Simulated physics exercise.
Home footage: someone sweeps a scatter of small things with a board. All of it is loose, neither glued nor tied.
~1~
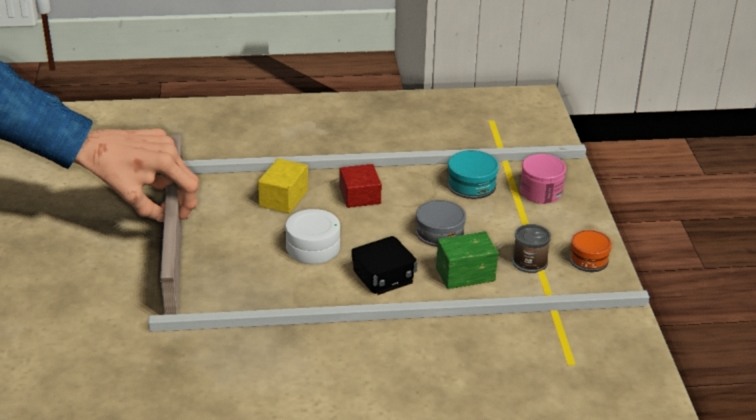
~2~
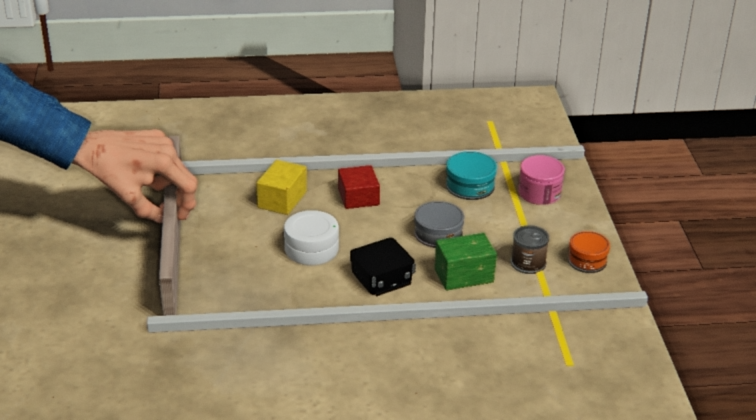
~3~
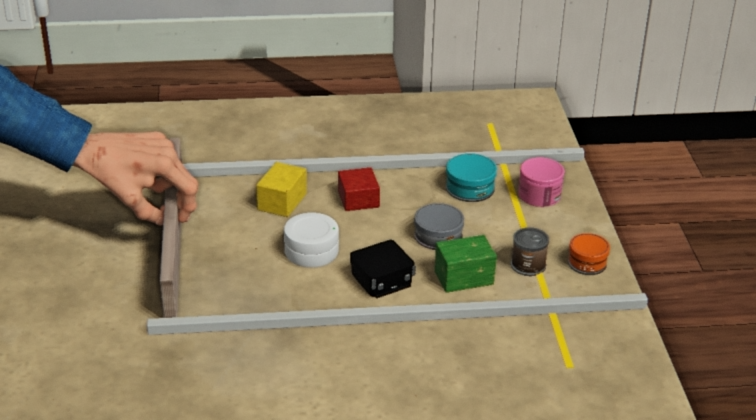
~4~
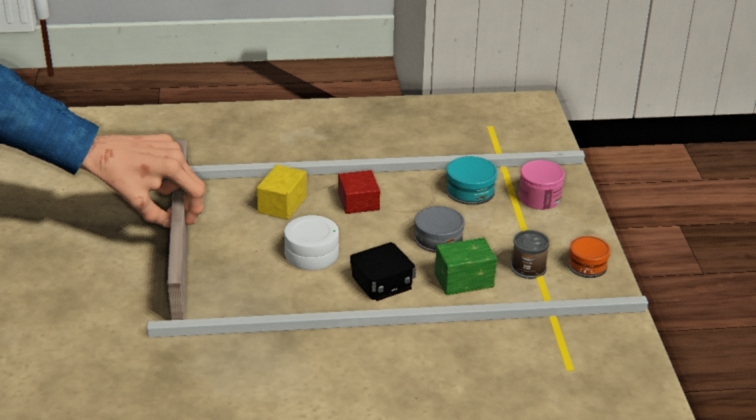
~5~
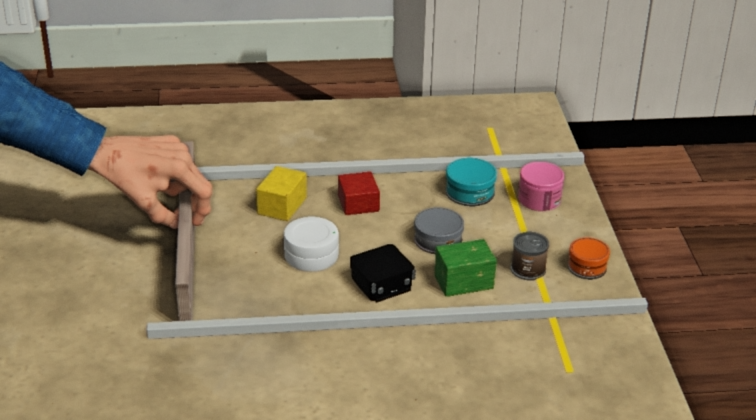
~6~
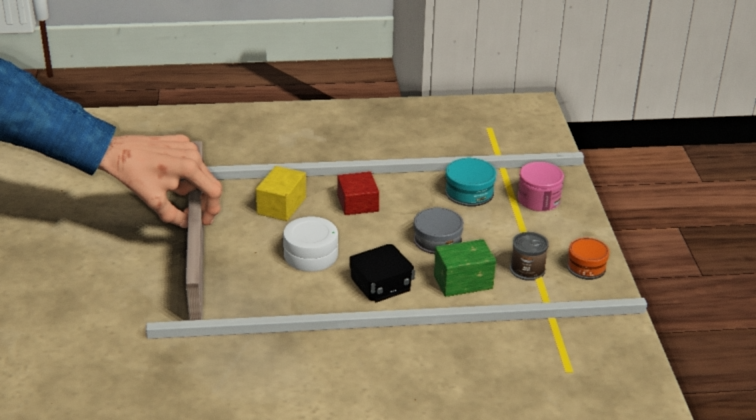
A hand slides a board slightly right toward small blocks and tubs that stay still.
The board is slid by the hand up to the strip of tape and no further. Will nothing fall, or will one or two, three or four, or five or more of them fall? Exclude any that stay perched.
The number of pieces cleared off the edge is going to be three or four exactly.
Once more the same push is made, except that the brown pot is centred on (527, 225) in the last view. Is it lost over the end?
Brown pot: Safe.
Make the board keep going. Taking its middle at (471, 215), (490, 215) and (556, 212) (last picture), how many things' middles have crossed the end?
Result per place: 1; 1; 5.
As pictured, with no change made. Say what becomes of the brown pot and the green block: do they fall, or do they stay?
Brown pot is gone; green block keeps its place.
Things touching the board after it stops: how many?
Number: 4.
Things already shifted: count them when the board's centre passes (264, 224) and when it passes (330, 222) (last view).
The count reaches 1 first and 3 second.
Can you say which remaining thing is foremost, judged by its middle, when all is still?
Pink tub.
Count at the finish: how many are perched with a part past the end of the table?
It totals 2.
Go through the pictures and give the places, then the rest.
In the first picture, orange pot (590, 251); pink tub (543, 179); brown pot (531, 249); board (173, 221); tape (526, 227).
In the second picture, pink tub (541, 180); red block (359, 187).
In the third picture, brown pot (530, 252); yellow block (282, 189).
In the fourth picture, orange pot (589, 257); black case (382, 272).
In the fifth picture, pink tub (541, 186); grey tin (439, 231).
In the sixth picture, orange pot (588, 258); pink tub (540, 187); brown pot (529, 256); board (196, 227); tape (524, 234).
Early on, none off yet; orange pot at rest near (588, 258); pink tub at rest near (540, 187); brown pot at rest near (529, 256).
A while later, none off yet; orange pot at rest near (590, 258); pink tub travelled a little near (555, 188); brown pot travelled about its own width near (553, 254).
Finally, the number that fall off is three or four; lost, turquoise pot, brown pot and orange pot.
